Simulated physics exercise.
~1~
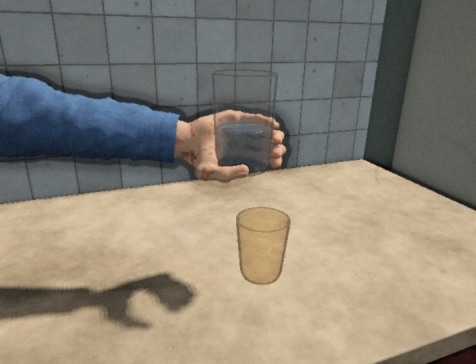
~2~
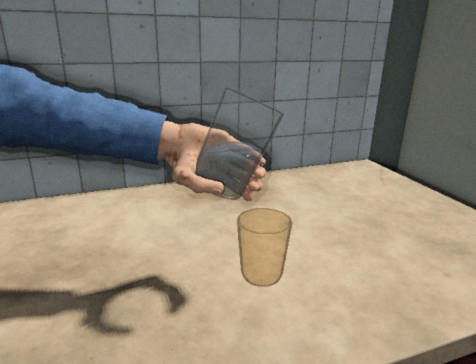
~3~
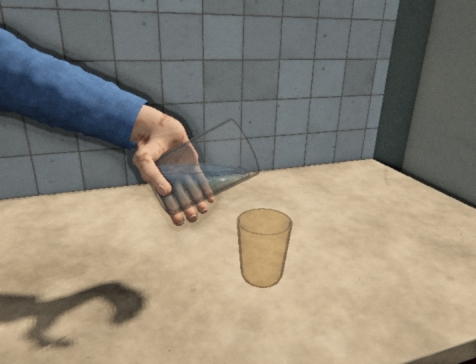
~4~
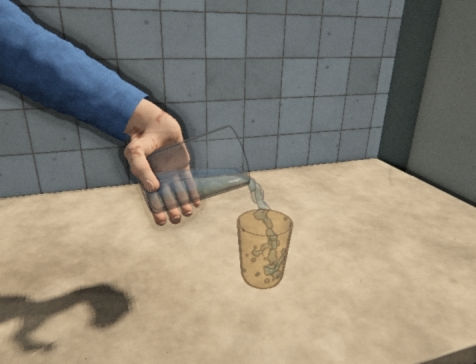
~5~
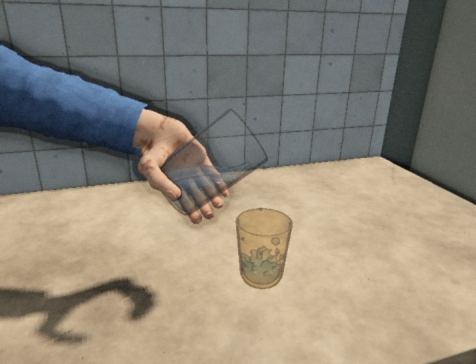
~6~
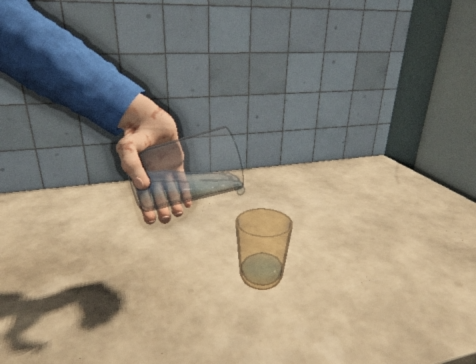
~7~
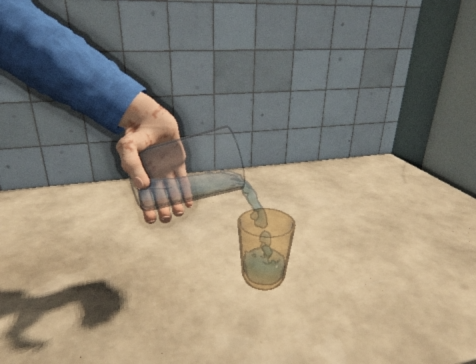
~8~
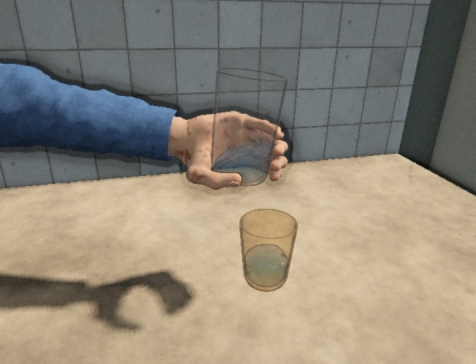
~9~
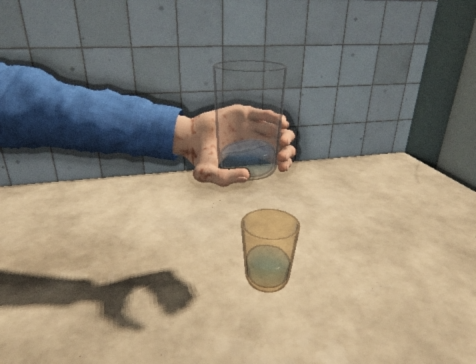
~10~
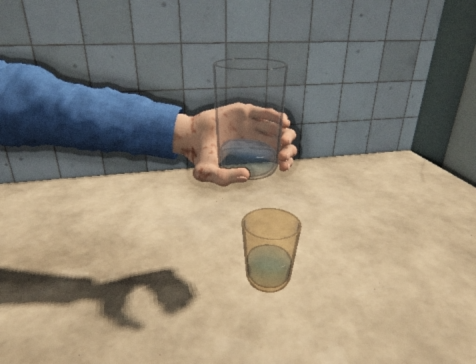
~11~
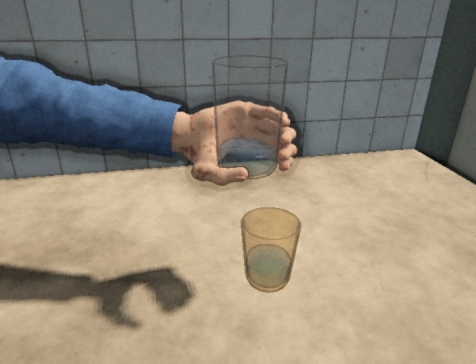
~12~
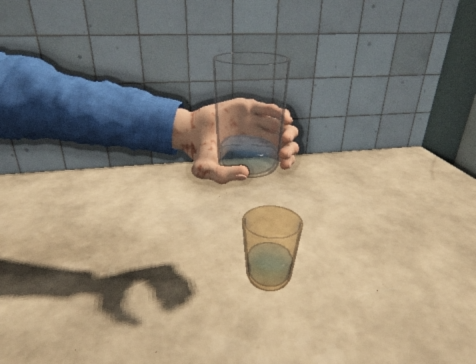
At the start, a hand in a blue sleeve holds a clear tumbler of water upright above an empty, amber-tinted drinking glass on a pale worktop, with a tiled wall behind. The hand tips the tumbler to the right until water streams into the glass. It then eases the tumbler partway back, and the stream stops. Next it tilts the tumbler steeply again, and more water pours in. Finally the hand levels the tumbler and holds it still, with a little water left inside and the drinking glass partly filled below, as the view drifts slightly sideways.
